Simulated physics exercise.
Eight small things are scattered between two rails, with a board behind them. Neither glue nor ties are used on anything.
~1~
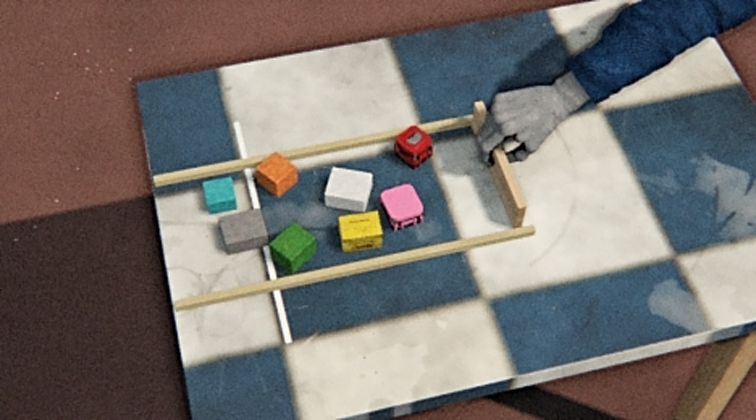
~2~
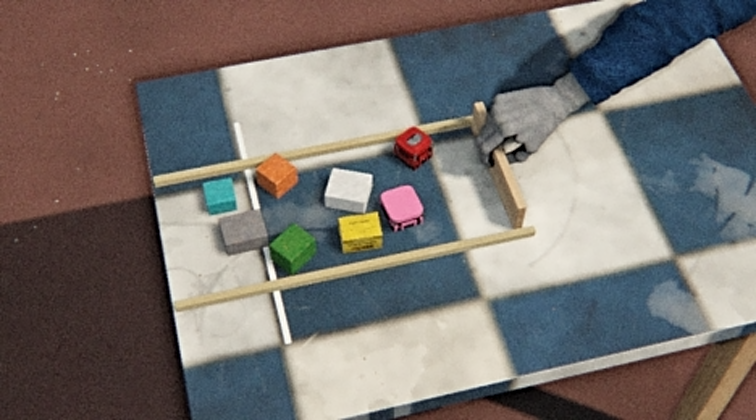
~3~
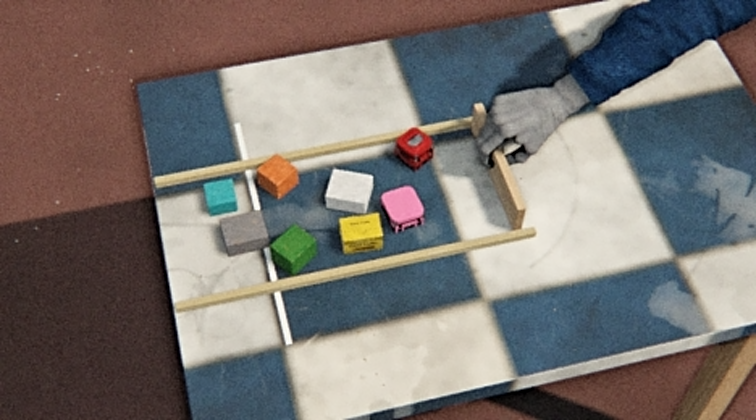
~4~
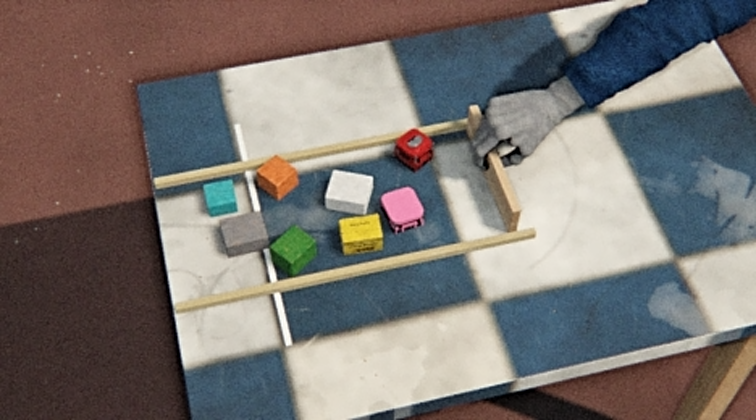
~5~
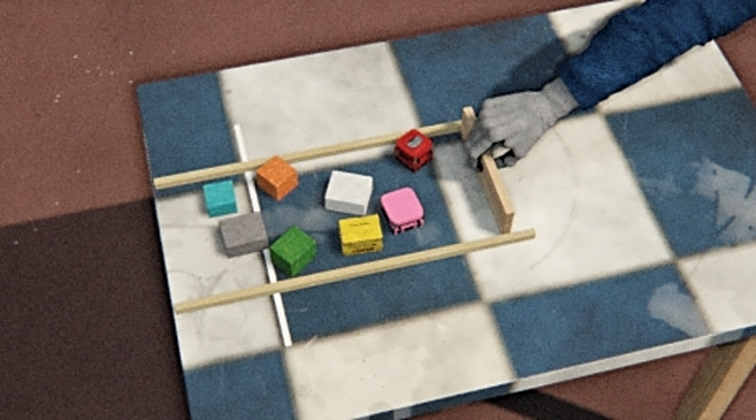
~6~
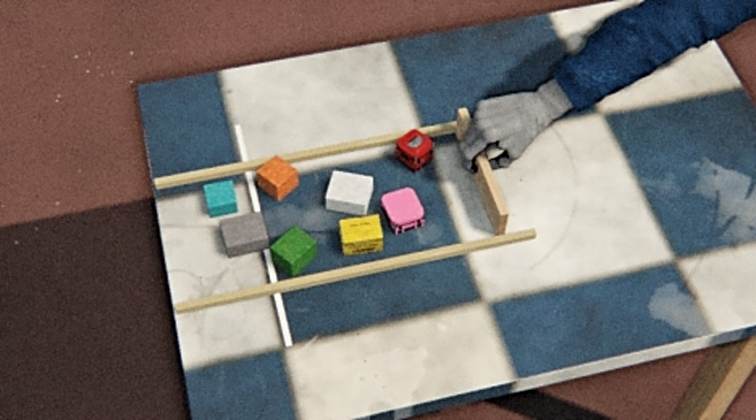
A gloved hand held a wooden board between two rails and slid it slightly to the left, toward the small colourful blocks scattered there, while the blocks themselves stayed where they were.
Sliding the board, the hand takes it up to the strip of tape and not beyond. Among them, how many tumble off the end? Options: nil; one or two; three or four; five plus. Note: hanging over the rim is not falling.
Nil.
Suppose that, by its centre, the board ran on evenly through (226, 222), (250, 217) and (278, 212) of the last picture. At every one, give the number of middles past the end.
Over the end: 1, 1, 0.
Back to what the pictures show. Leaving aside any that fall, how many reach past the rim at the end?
I get 1.
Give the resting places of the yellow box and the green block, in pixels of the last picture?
First (218, 276), then (178, 285).
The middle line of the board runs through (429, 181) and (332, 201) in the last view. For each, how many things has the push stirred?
First 1 and then 6.
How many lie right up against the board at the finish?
Looks like 3 of them, all told.
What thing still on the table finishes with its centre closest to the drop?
Foremost: The green block.
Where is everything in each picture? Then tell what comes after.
Turquoise block (220, 196); grey block (244, 232); green block (293, 248); board (498, 164); tape (261, 224), in the first picture.
Grey block (244, 232); yellow box (360, 233), in the second picture.
Green block (294, 250); orange block (278, 176), in the third picture.
Turquoise block (221, 198); red case (414, 150), in the fourth picture.
Grey block (244, 235); pink case (402, 211), in the fifth picture.
Turquoise block (221, 199); grey block (244, 235); green block (294, 251); board (481, 171); tape (261, 227), in the sixth picture.
A little later, none off yet; turquoise block at rest near (221, 199); grey block at rest near (244, 235); green block at rest near (294, 251).
Next, none off yet; turquoise block at rest near (221, 199); grey block at rest near (244, 235); green block shifted about its own width near (271, 260).
Later still, none off yet; turquoise block moving near (212, 202); grey block shifted a little near (231, 241); green block shifted well along near (211, 277).
When it is over, the number that fall off is zero.
